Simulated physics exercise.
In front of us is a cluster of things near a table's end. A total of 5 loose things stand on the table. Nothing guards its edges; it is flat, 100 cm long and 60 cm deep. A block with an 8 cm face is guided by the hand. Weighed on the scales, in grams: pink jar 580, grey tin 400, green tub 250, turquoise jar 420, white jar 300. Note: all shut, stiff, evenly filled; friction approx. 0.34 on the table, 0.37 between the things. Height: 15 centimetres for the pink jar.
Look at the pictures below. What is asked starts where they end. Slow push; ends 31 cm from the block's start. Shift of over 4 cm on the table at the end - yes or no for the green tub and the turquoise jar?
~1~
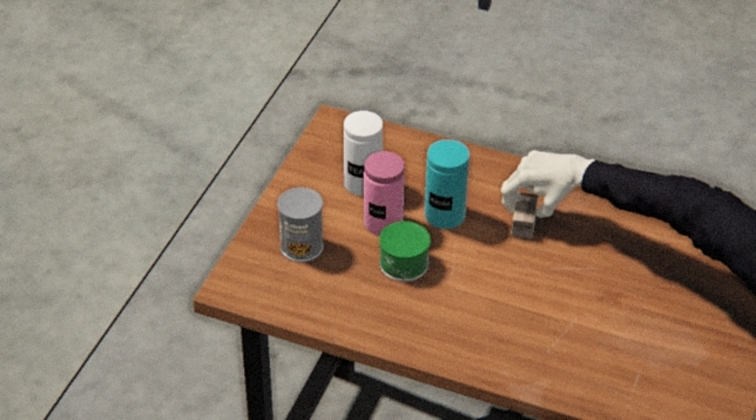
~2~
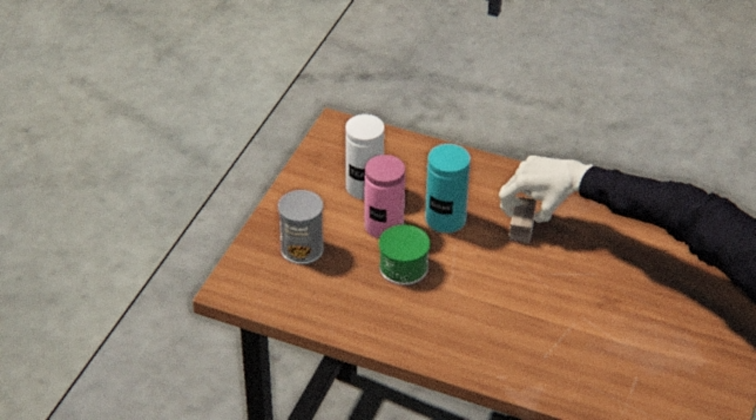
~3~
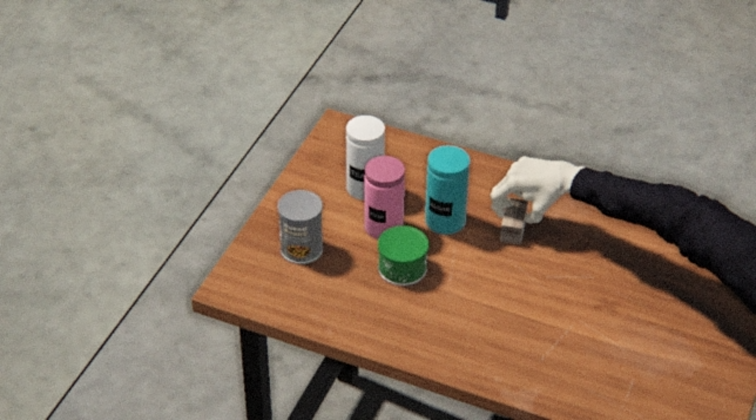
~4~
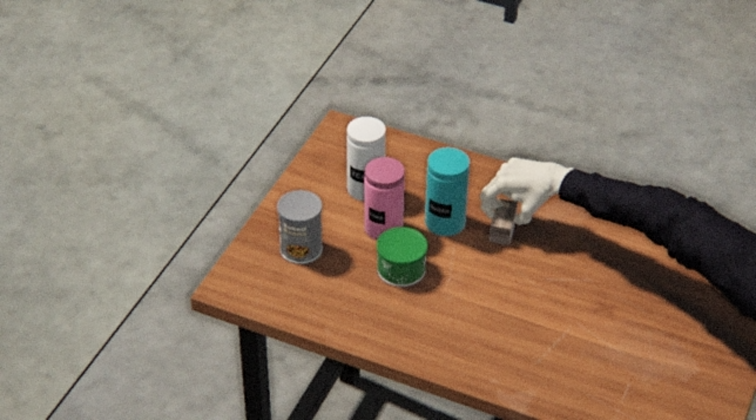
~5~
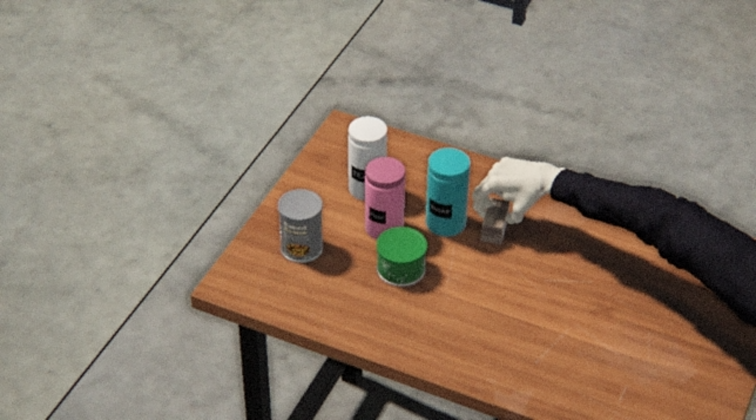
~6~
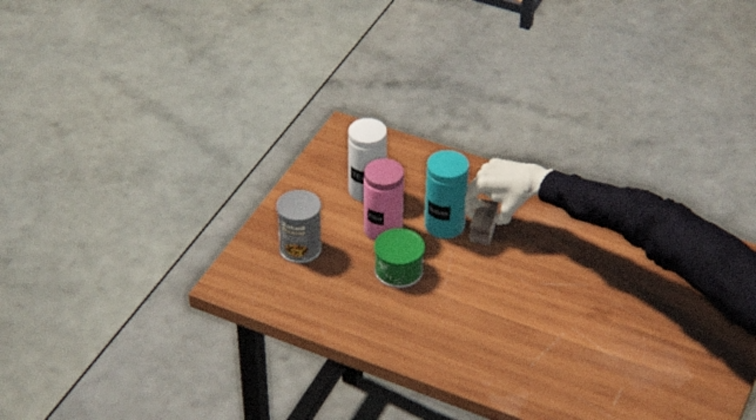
Green tub - no; turquoise jar - yes.
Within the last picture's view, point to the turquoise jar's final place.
It ends near (338, 172).
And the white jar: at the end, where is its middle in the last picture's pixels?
About (344, 147).
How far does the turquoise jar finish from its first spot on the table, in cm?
Displacement: Approx. 22 cm.
Then, 0.50 s past the last view, block slid 15 cm; turquoise jar shifted 5 cm near (419, 189).
Then, 1.00 s past the last view, block slid 22 cm; turquoise jar shifted 12 cm near (386, 178); pink jar shifted 3 cm.
Then, 1.40 s past the last view, block slid 27 cm; turquoise jar shifted 18 cm near (358, 173); white jar shifted 5 cm; pink jar shifted 5 cm.
Finally, not toppled but over 4 cm from the start, pink jar, turquoise jar and white jar; the other 2 still in place (within 4 cm). Final places as that camera would see them, green tub near (399, 258), turquoise jar near (338, 172).
